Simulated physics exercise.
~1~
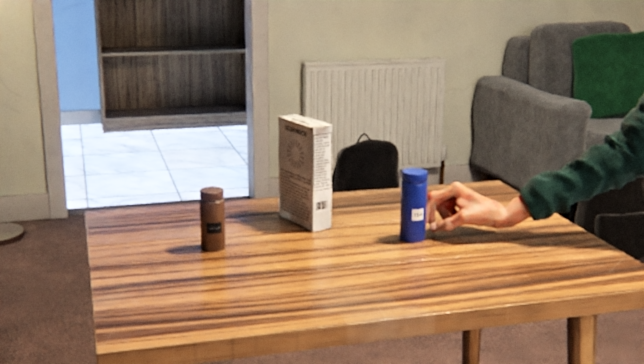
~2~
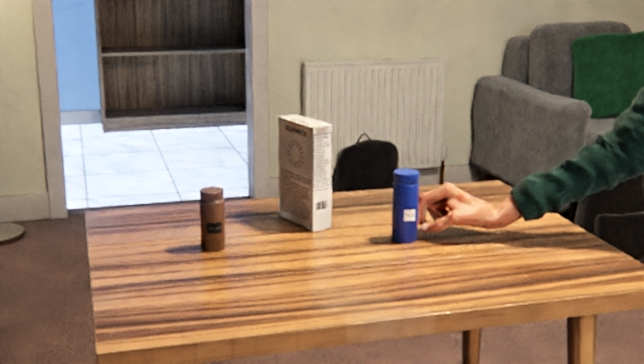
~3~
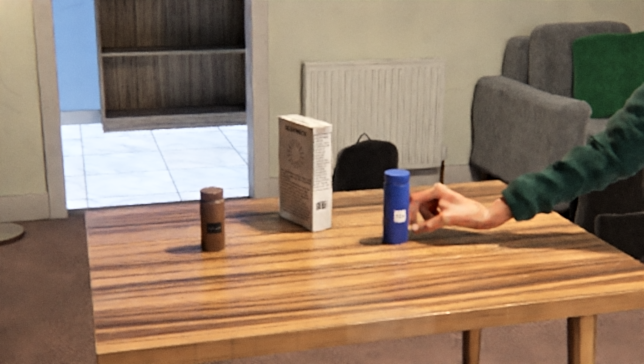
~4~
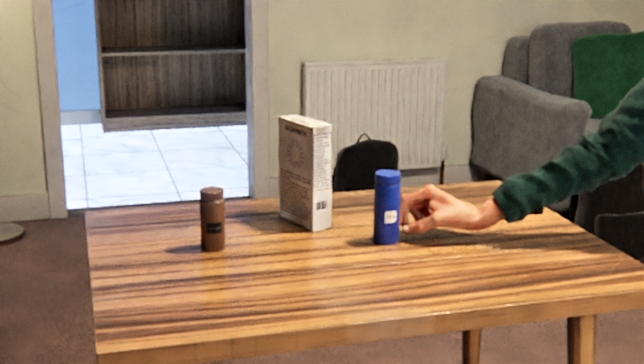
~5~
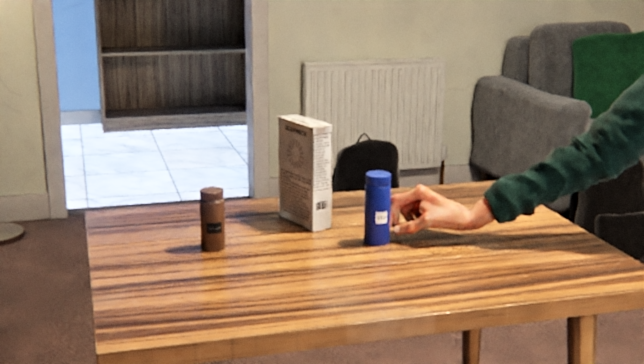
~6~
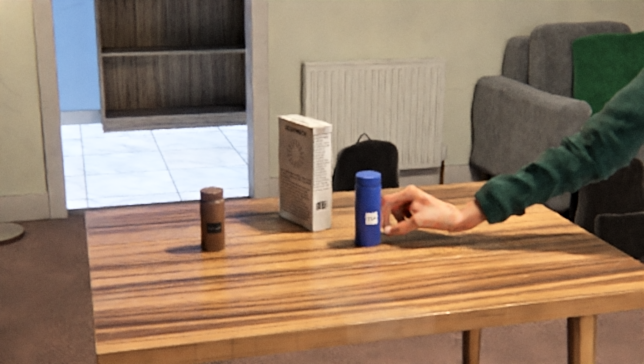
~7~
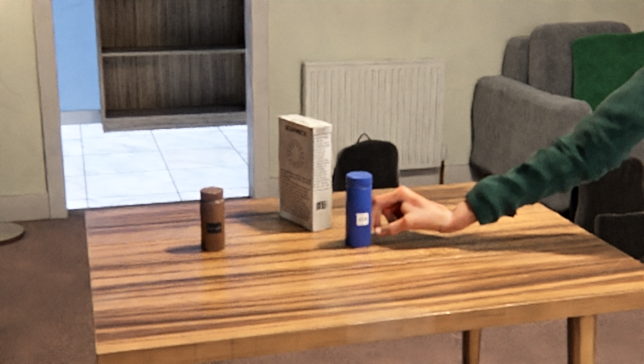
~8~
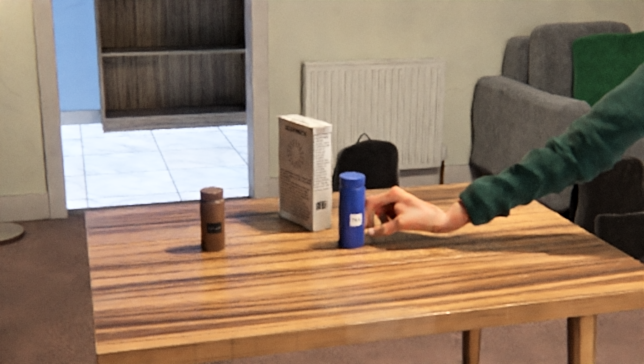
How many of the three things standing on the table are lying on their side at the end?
None of them are lying down. The blue shaker, the white packet and the brown shaker all still stand upright.
